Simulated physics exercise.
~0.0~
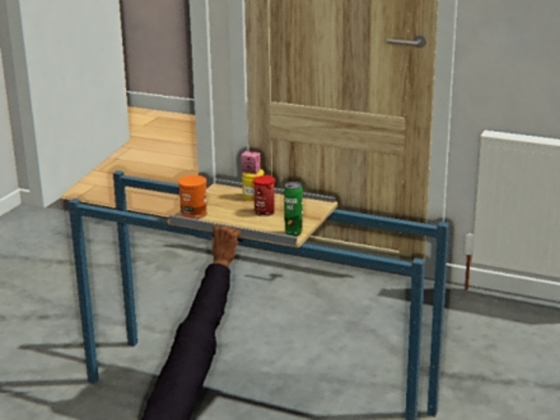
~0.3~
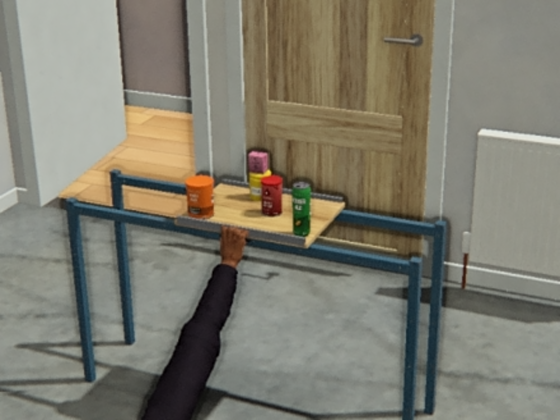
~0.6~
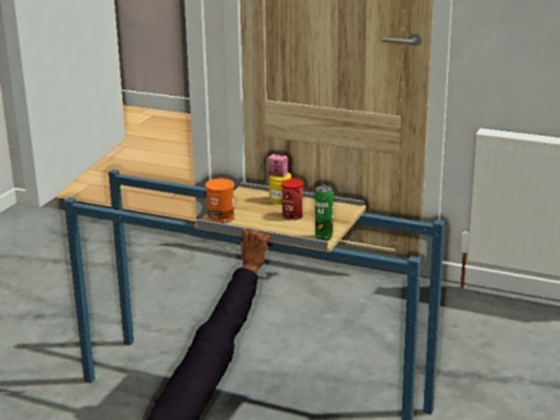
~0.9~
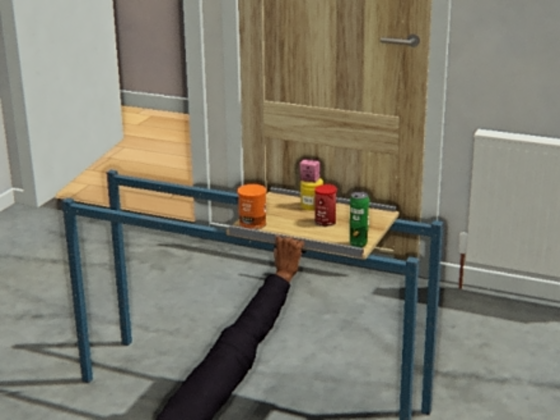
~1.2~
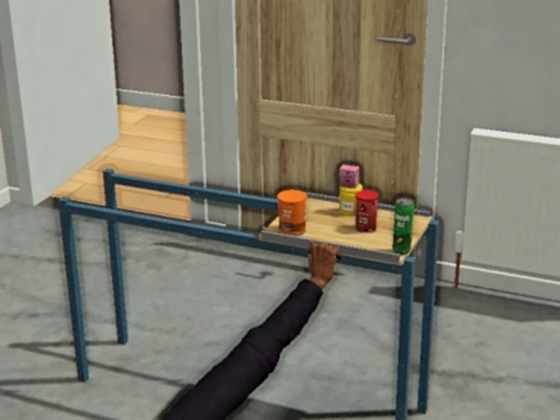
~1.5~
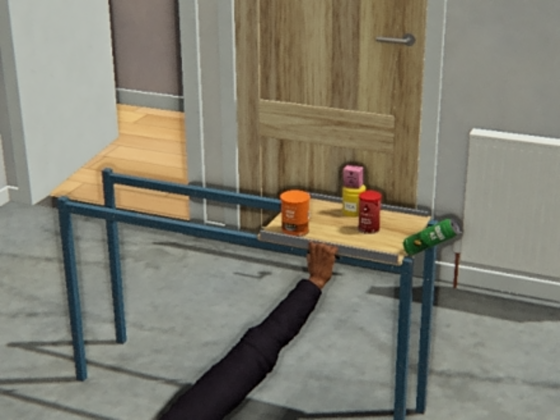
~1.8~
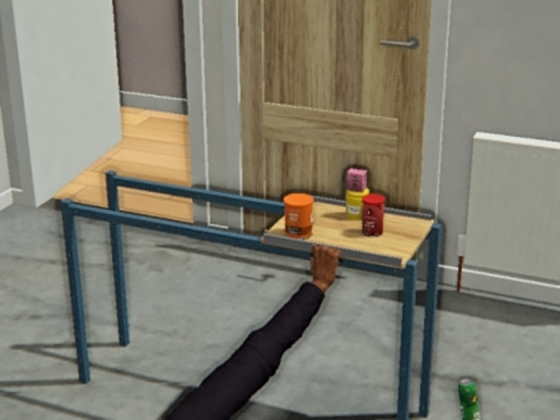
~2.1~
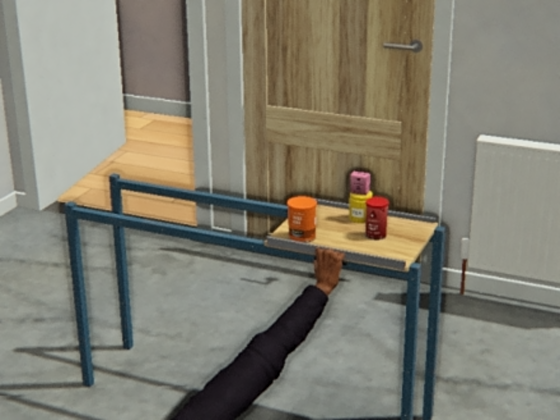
At the start, a hand reaches up to the front edge of a wooden tray resting on a blue metal frame, with an orange tin, a red tin, a green can and a pink carton on top of a yellow jar. The hand moves the tray to the right, slowly and then faster, with everything standing upright. The tray stops at the right end of the frame, and the green can tips over the right edge. It drops upside down towards the floor and goes out of view. The orange tin, red tin, yellow jar and pink carton stay upright aboard the tray.
